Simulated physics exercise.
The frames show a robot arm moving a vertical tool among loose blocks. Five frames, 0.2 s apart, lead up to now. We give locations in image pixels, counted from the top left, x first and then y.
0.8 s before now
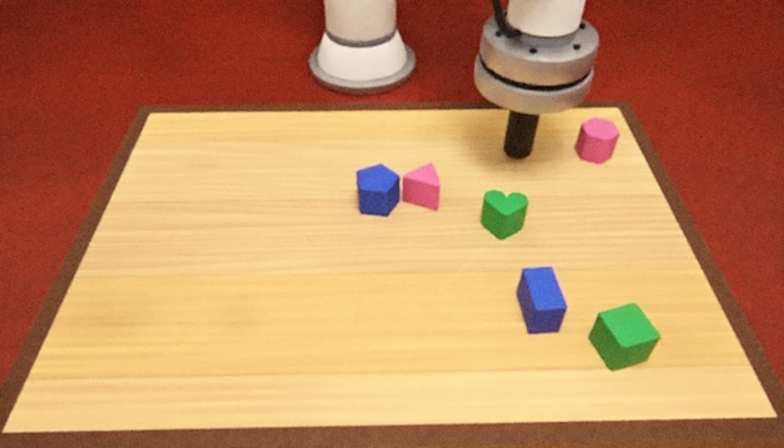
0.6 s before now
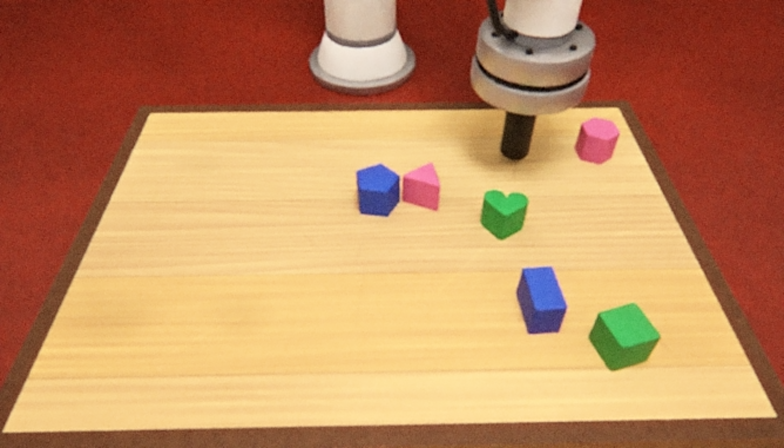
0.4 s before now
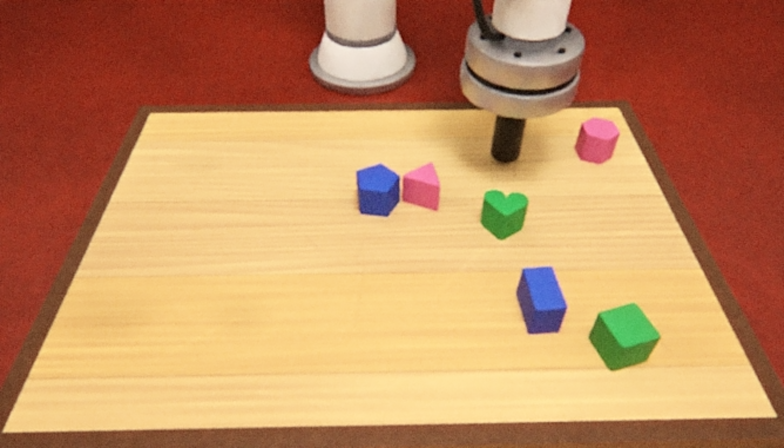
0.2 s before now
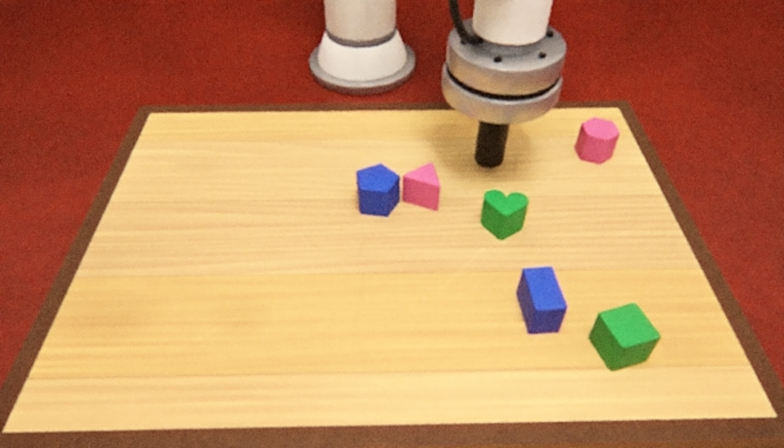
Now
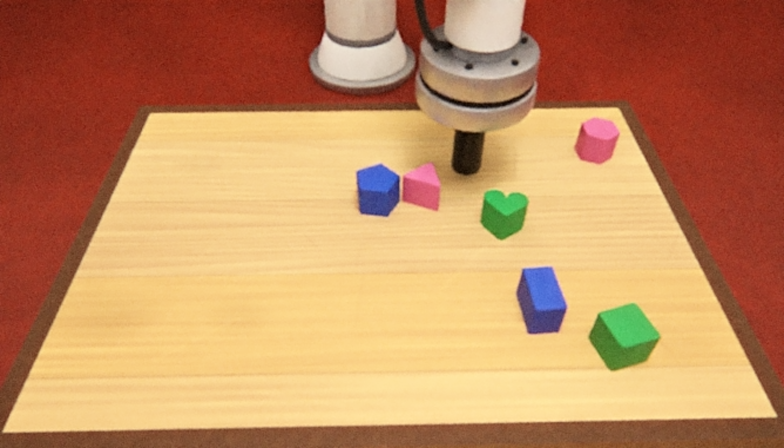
The video shows a robot arm above a wooden board with pink, blue and green blocks. Its vertical black tool moves slowly left and slightly nearer the viewer, passing behind the green heart block, while the blocks stay still.
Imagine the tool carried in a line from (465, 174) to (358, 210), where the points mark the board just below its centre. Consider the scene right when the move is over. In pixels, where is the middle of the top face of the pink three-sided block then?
It should be at about (409, 191).
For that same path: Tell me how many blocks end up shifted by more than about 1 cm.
The answer is two blocks.
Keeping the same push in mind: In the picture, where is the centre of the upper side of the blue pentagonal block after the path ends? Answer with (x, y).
I expect it at (322, 193).
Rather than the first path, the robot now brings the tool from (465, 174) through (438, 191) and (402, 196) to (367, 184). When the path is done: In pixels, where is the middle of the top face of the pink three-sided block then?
By then it is at (396, 191).
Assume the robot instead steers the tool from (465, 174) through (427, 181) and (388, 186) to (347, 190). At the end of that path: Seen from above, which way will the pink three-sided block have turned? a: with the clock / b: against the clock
b - against the clock.
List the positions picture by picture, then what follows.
The first frame shows tool tip at (517, 151); block tops, blue pentagonal block at (377, 177); pink three-sided block at (425, 174); green heart block at (506, 200).
The second frame shows tool at (514, 152); blocks unchanged.
The third frame shows tool at (505, 155); blocks unchanged.
The fourth frame shows tool at (489, 160); blocks unchanged.
The fifth frame shows tool at (466, 167); blue pentagonal block at (377, 177); pink three-sided block at (425, 174); green heart block at (506, 200).
On the path given first. One third of the way, tool at (431, 179); pink three-sided block at (419, 178), turned 25° anticlockwise.
Two thirds of the way, tool at (395, 191); blue pentagonal block at (362, 181), turned 20° clockwise; pink three-sided block at (410, 191), turned 85° anticlockwise.
At the end, tool at (358, 203); blue pentagonal block at (322, 193), turned 25° clockwise; pink three-sided block at (409, 191), turned 90° anticlockwise; green heart block in place.
